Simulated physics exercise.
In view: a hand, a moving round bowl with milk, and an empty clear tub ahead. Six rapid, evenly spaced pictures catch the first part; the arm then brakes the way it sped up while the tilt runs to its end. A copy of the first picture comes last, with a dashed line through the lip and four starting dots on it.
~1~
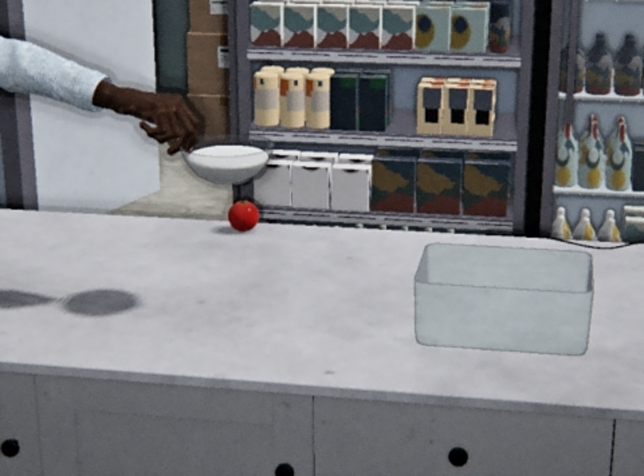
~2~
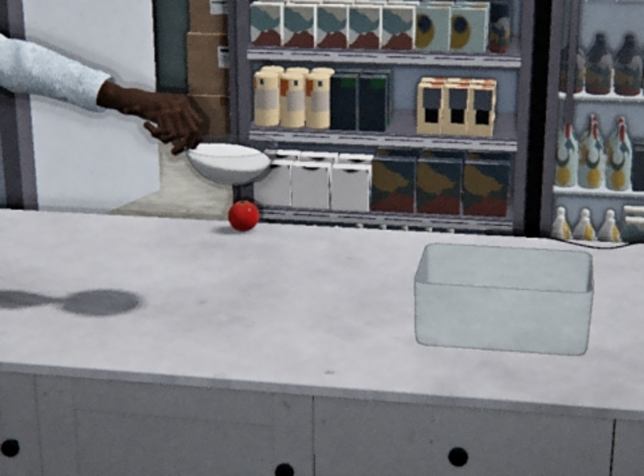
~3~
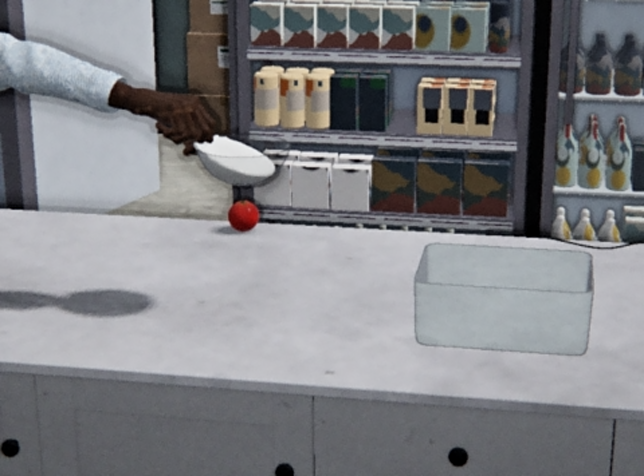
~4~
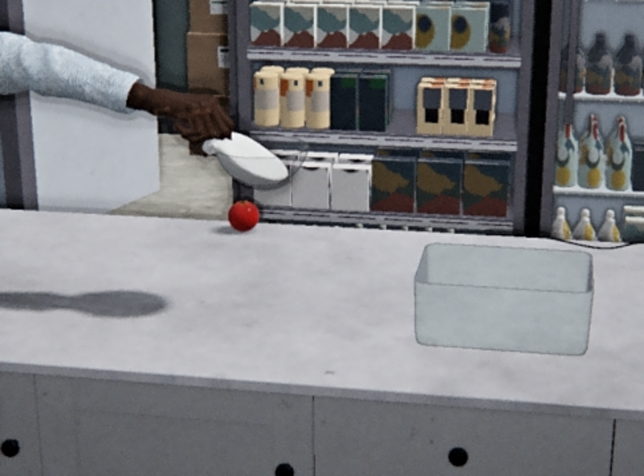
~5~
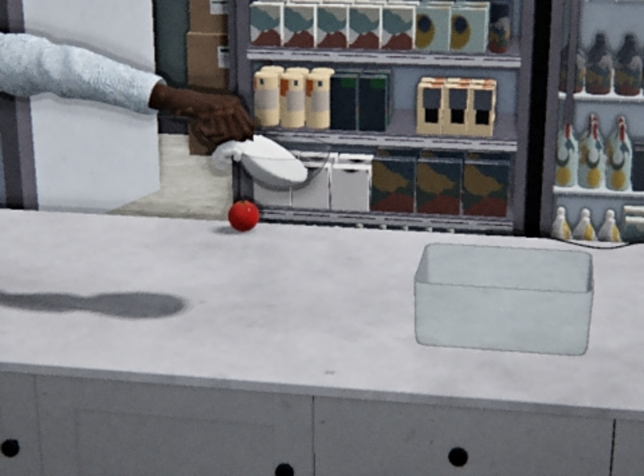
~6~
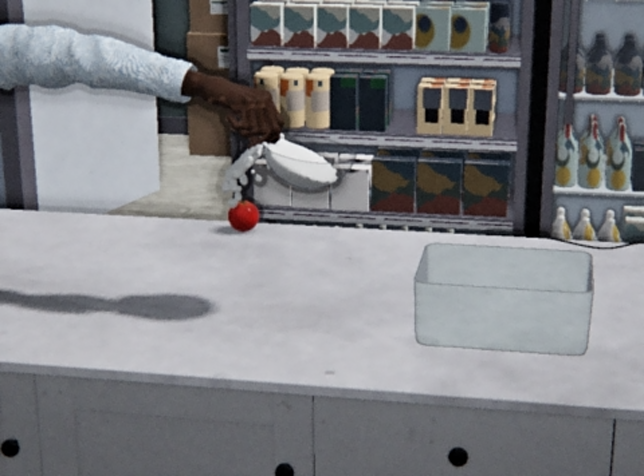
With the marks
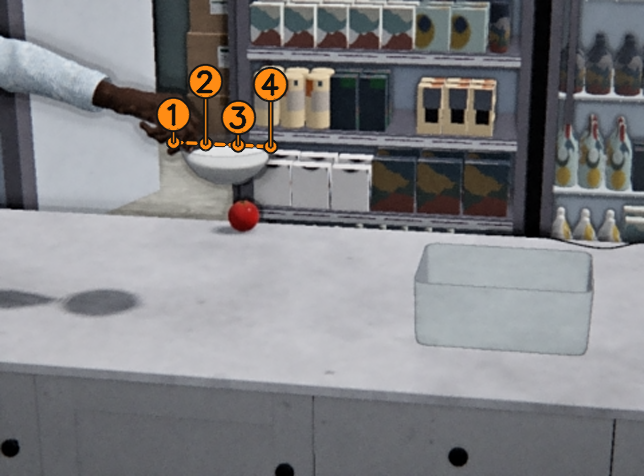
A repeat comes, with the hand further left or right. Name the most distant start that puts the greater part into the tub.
I would pick place 3.
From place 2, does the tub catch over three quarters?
No, less.
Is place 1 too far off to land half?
Yes, it does.
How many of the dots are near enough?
Two.
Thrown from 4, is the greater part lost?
No, that is safe.
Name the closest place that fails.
2.
On the marked copy, 1 at (173, 142); 2 at (205, 143); 3 at (238, 145); 4 at (270, 146).
With 1, about 2 % lands in the tub, 95 % falls short and 3 % goes beside or beyond.
With 2, about 31 % lands in the tub, 65 % falls short and 4 % goes beside or beyond.
With 3, about 63 % lands in the tub, 30 % falls short and 7 % goes beside or beyond.
With 4, about 73 % lands in the tub, 18 % falls short and 9 % goes beside or beyond.
